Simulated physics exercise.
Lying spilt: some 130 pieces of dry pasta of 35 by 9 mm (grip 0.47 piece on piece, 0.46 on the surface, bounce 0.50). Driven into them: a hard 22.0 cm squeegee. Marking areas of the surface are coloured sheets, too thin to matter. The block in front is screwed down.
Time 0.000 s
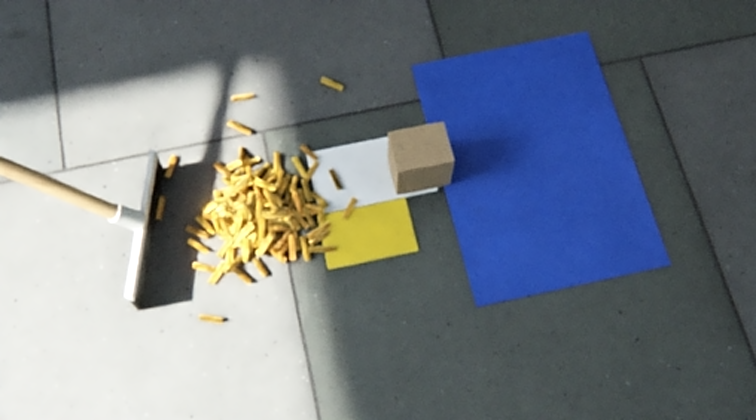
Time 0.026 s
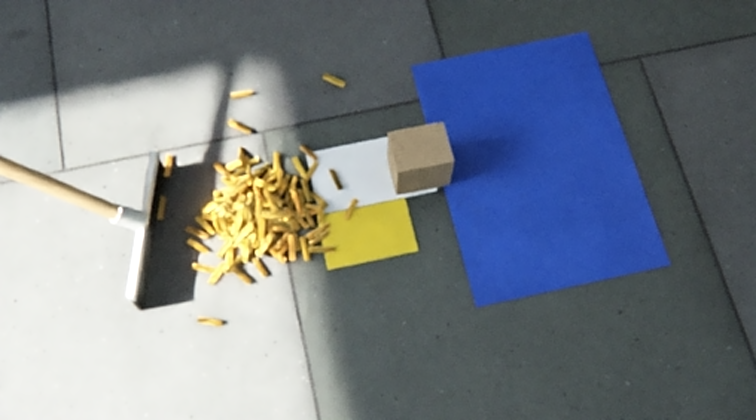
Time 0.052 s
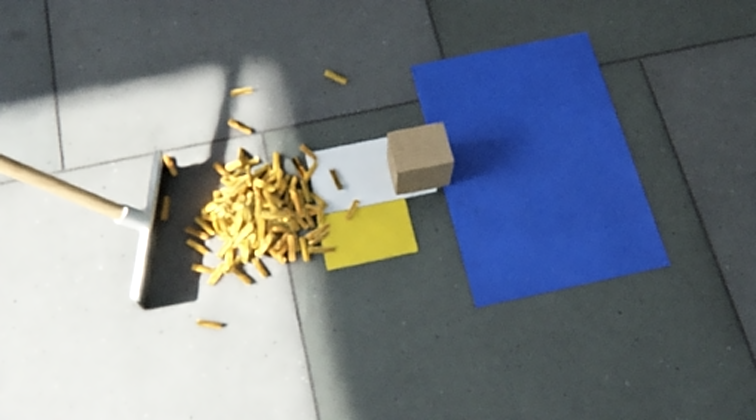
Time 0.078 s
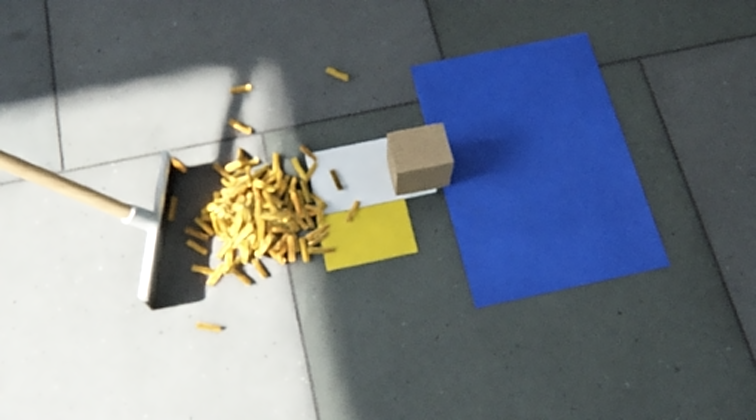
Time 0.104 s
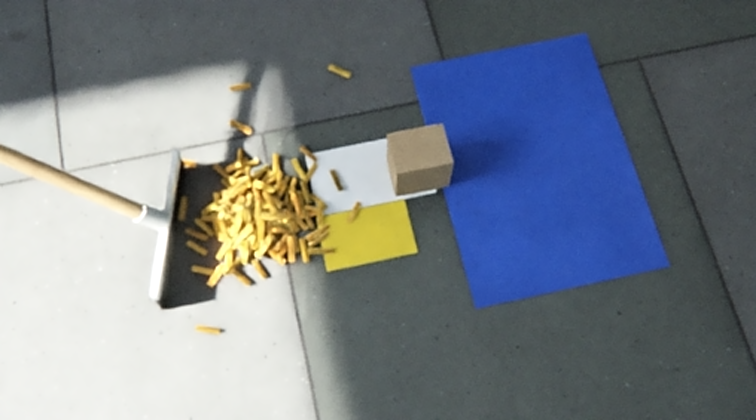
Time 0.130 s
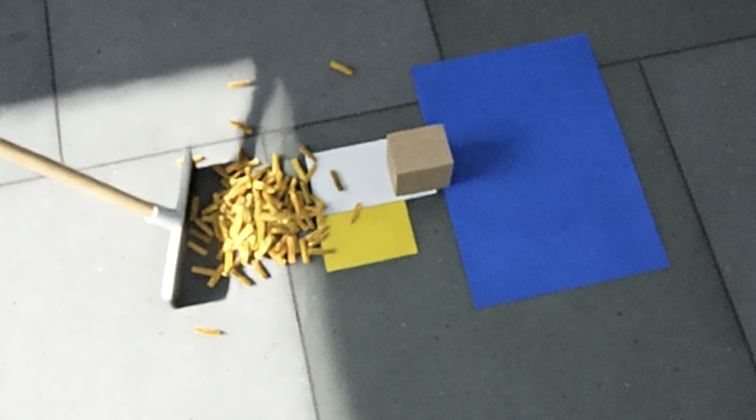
On sunlit grey paving, a squeegee slides right to the edge of a pasta heap, nudging a few outlying pieces.
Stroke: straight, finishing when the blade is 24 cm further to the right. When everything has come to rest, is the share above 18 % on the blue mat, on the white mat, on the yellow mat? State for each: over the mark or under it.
Blue mat: Under, white mat: Over, yellow mat: Over.
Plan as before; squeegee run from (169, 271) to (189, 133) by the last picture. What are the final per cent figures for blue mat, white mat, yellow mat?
In per cent: Blue mat 0, white mat 30, yellow mat 10.
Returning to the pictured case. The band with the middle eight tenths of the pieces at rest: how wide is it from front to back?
Estimated band: Near 18 cm.
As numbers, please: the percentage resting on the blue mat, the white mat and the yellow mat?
Final shares - blue mat 0, white mat 40, yellow mat 35.
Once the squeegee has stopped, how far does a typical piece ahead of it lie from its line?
About 6 centimetres.
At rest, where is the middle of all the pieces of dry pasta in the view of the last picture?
At about (363, 213).
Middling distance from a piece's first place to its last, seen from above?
That works out to roughly 16 centimetres.
After 0.32 s, squeegee 17 cm from its start, spill 18 cm wide; yellow mat 10 %, white mat 15 %, off the mats 80 %.
Then, at 0.51 s, squeegee 24 cm from its start, spill 22 cm wide; yellow mat 45 %, white mat 40 %, off the mats 20 %.
Then, at 0.67 s, squeegee 24 cm from its start, spill 23 cm wide; yellow mat 40 %, white mat 40 %, off the mats 25 %.
At rest (2.0 s), yellow mat 35 %, white mat 40 %, blue mat 0 %, off the mats 25 %.
